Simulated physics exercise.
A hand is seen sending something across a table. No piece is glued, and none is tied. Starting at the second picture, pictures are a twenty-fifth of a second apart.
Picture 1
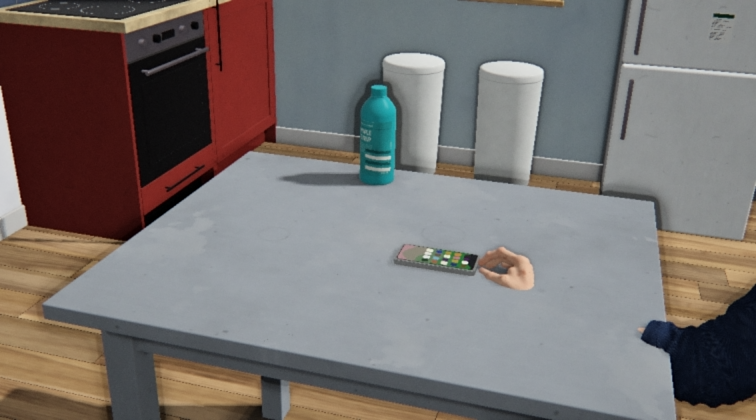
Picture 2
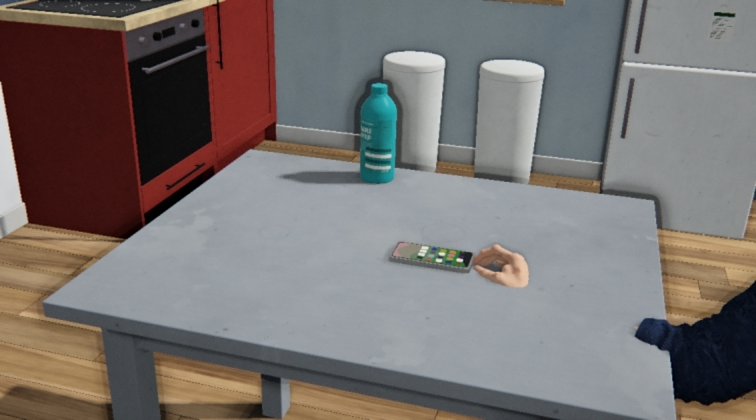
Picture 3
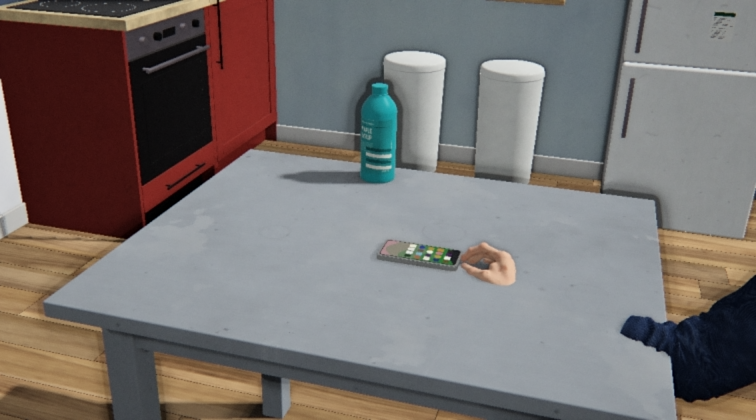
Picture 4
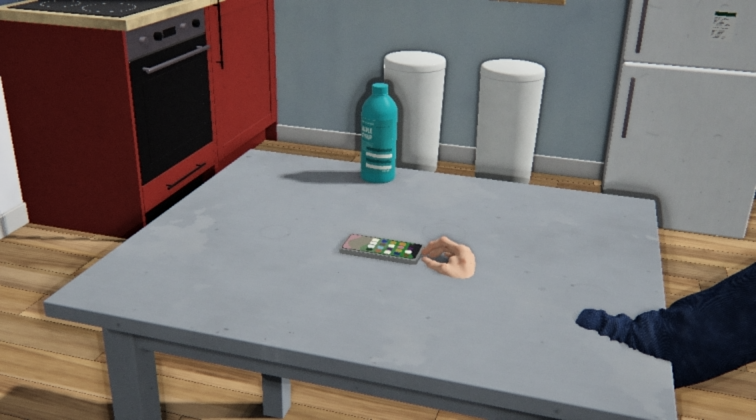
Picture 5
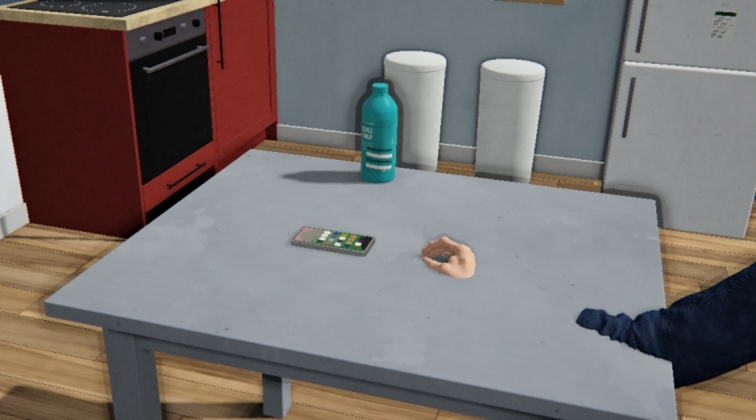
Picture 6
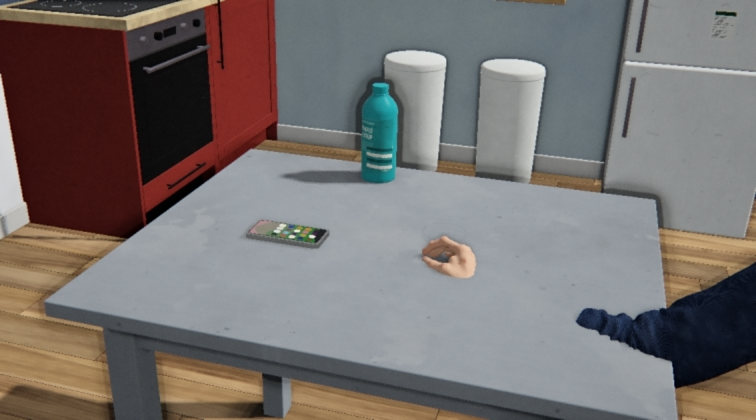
The clip shows a hand pushing a phone with a colourful screen leftward across a grey table, near a standing teal bottle, then staying still while the phone separates from the fingers and slides farther left.
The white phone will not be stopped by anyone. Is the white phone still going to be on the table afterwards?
No, looks like it ends up off the table, then.
Then, 0.10 s on from there, white phone shifted well along near (188, 218).
Then, 0.30 s on from there, white phone now off the table.
Then, 0.50 s on from there, things are still on the move.
Then, 0.70 s on from there, as before.
In the end, off the table, white phone.
